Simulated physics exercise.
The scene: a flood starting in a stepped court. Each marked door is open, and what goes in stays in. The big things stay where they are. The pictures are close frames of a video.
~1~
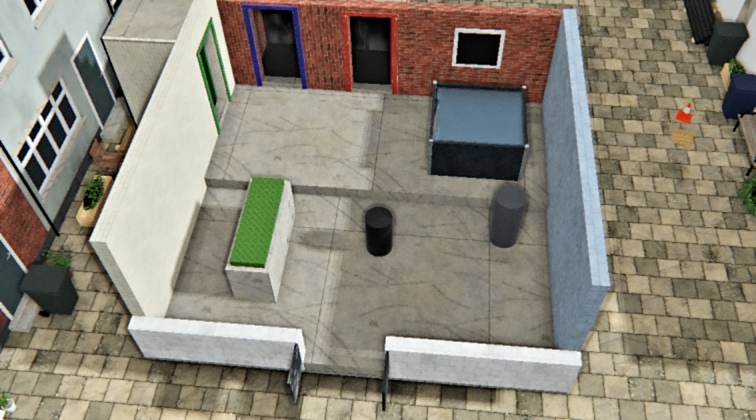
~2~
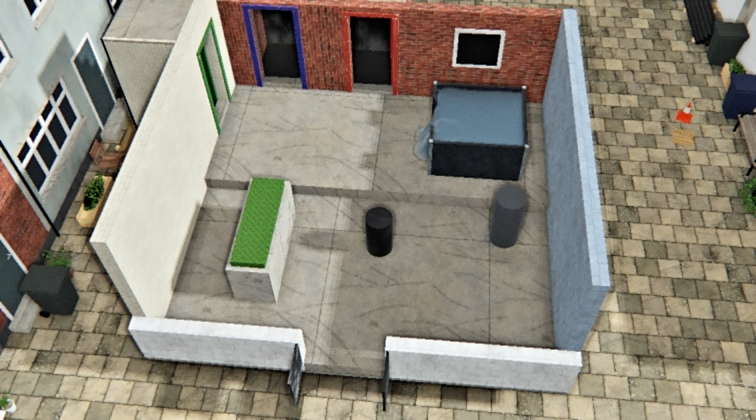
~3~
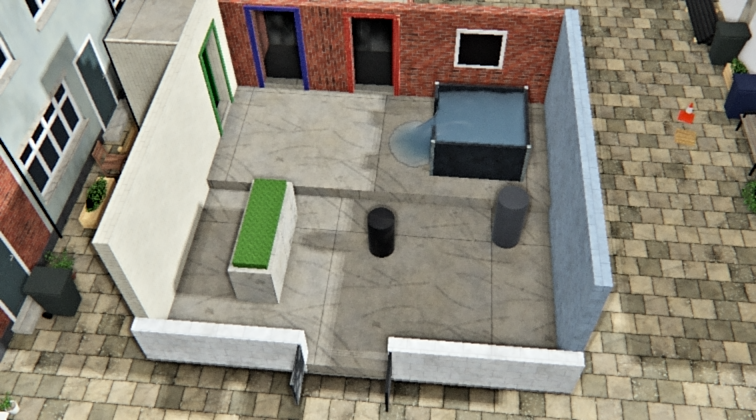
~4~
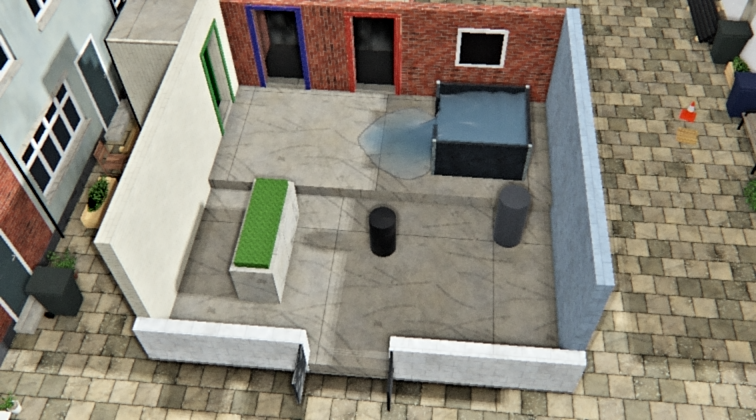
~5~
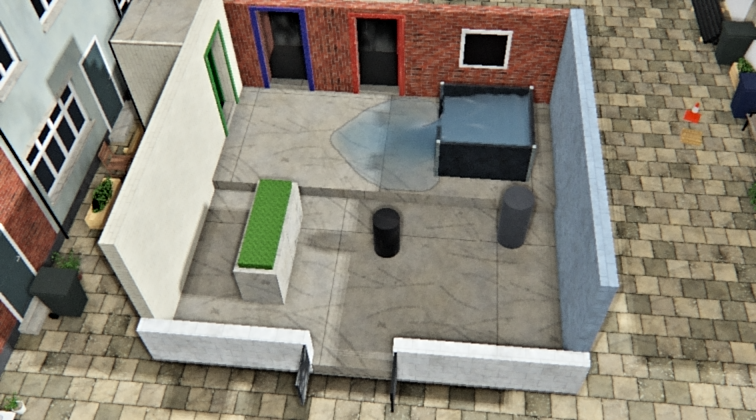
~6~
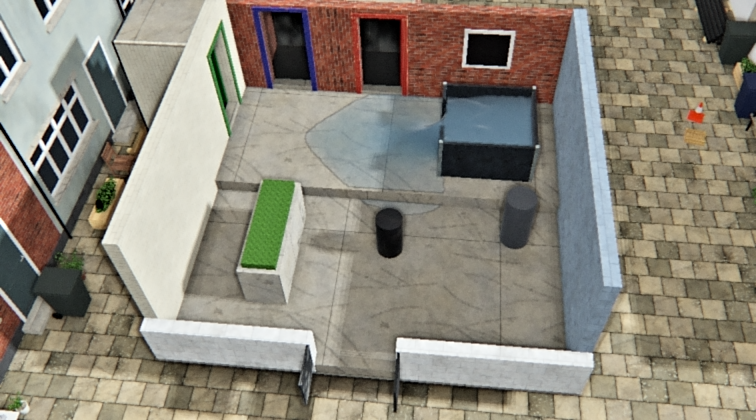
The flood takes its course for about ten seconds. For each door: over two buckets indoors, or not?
In the end: The green door floods; the blue door floods; the red door floods.
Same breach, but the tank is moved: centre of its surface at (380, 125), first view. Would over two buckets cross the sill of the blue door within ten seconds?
Then: Blue takes more.
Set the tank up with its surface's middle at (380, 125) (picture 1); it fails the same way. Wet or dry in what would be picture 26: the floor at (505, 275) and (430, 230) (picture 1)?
One after the other: Not flooded, not flooded.
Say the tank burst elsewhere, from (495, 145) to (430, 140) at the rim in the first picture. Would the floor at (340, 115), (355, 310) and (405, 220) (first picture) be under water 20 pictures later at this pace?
As listed: Free of water, covered, covered.
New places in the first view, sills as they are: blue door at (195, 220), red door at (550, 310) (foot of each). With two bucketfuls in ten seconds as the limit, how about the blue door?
Blue takes more.
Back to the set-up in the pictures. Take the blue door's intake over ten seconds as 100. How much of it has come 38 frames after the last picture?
Close to 85 %.
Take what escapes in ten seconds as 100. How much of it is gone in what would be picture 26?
About 55 per cent.
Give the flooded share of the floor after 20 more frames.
Roughly 60 per cent.
A moment on, water covers 40 % of the floor; the green door wet at the sill, nothing in, the blue door wet at the sill, nothing in, the red door under two buckets in.
Next, water covers 45 % of the floor; the green door over two buckets in, the blue door under two buckets in, the red door over two buckets in.
Then, water covers 60 % of the floor; the green door far over two buckets in, the blue door under two buckets in, the red door far over two buckets in.
Later, water covers 60 % of the floor; the green door far over two buckets in, the blue door over two buckets in, the red door far over two buckets in.
In the end, water covers 90 % of the floor; the green door far over two buckets in, the blue door over two buckets in, the red door far over two buckets in.
